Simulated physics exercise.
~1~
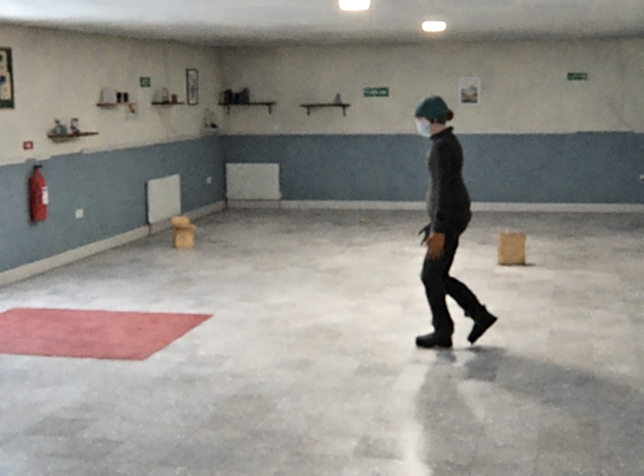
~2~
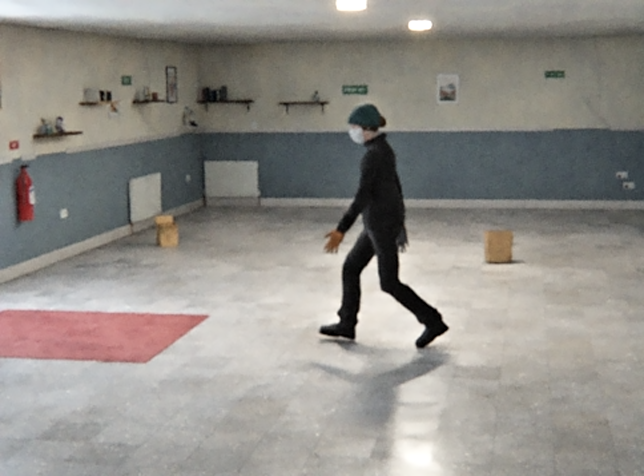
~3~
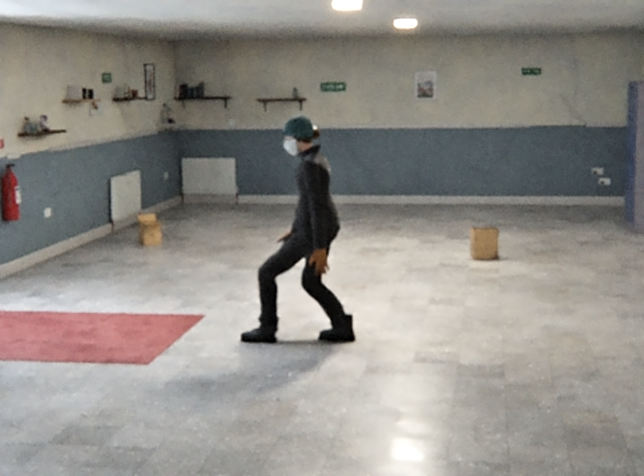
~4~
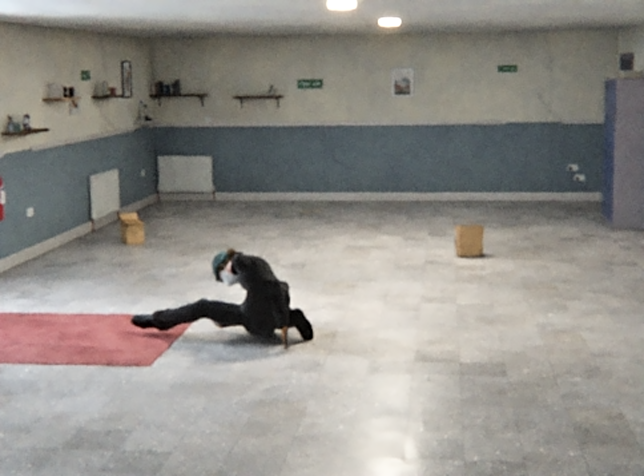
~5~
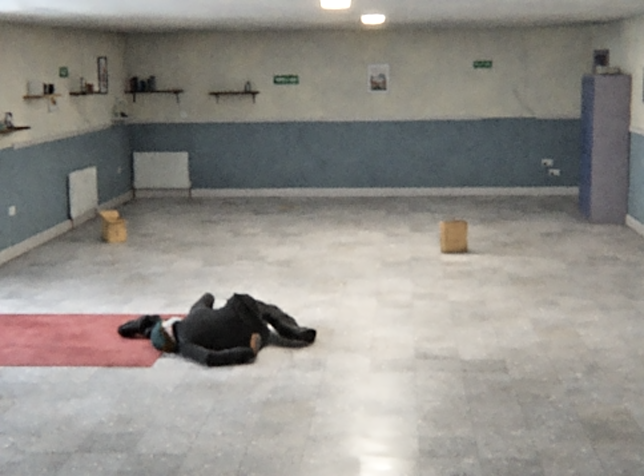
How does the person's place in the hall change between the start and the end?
At the start the person is upright on the open floor, well to the right of the red mat. By the end they are farther left, down on the floor right by the mat's near edge, with their chest still short of it.
